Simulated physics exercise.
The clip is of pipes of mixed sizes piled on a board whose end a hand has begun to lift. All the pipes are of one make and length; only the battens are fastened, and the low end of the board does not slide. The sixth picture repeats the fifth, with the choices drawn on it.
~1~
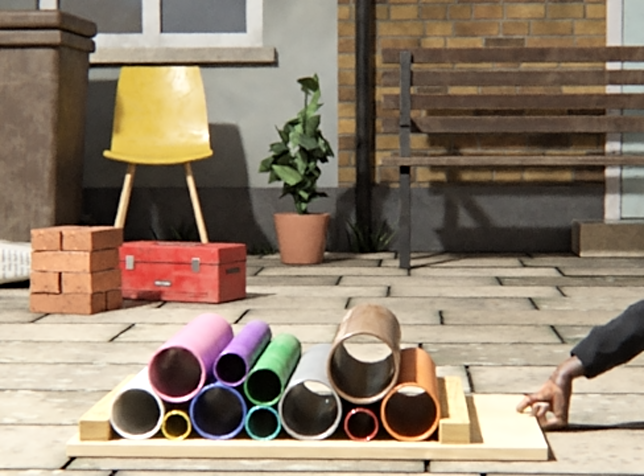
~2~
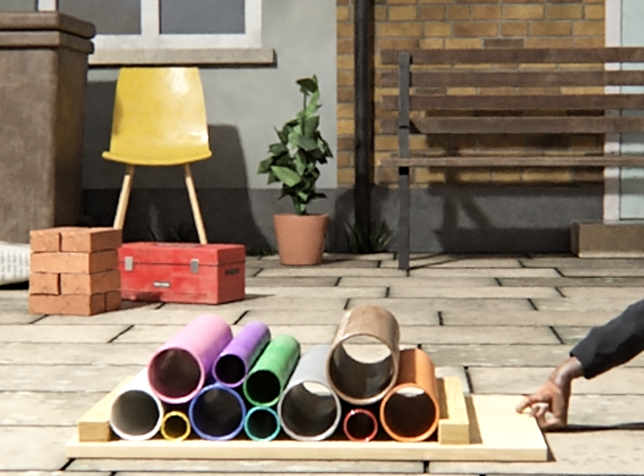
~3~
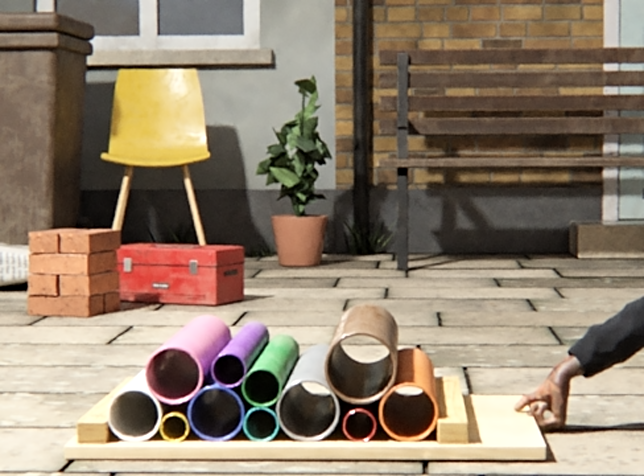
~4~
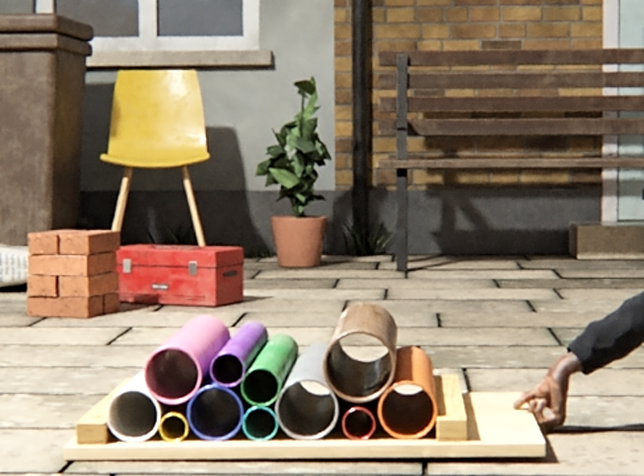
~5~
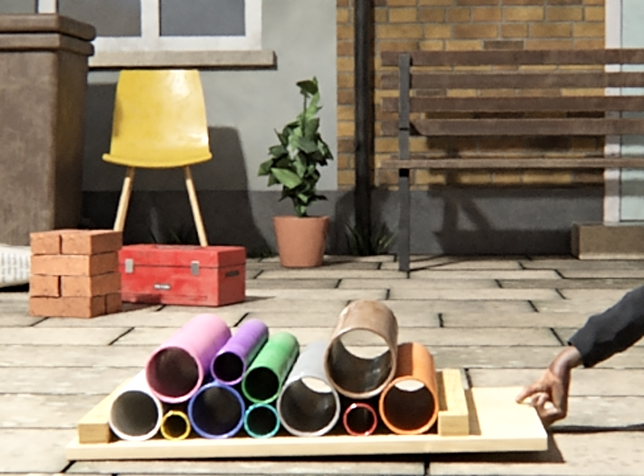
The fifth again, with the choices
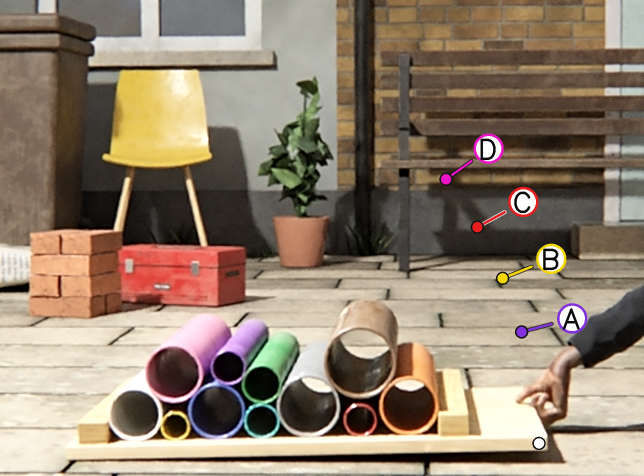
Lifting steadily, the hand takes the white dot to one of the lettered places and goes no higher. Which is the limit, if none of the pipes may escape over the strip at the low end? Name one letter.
D is the limit.
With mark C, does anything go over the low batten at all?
At C: No.
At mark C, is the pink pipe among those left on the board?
Yes, with C.
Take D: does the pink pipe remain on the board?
Yes.
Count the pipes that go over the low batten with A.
With A, none.
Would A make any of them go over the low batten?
At A: No.
On the marked copy, A at (522, 332); B at (503, 278); C at (477, 227); D at (446, 179); the white dot at (539, 443).
Following D. Soon after the start, board at 20°.
Later, board at 36°.
In the end, board at 36°, none over the low batten.
As for the rest, A none over the low batten; B none over the low batten; C none over the low batten.
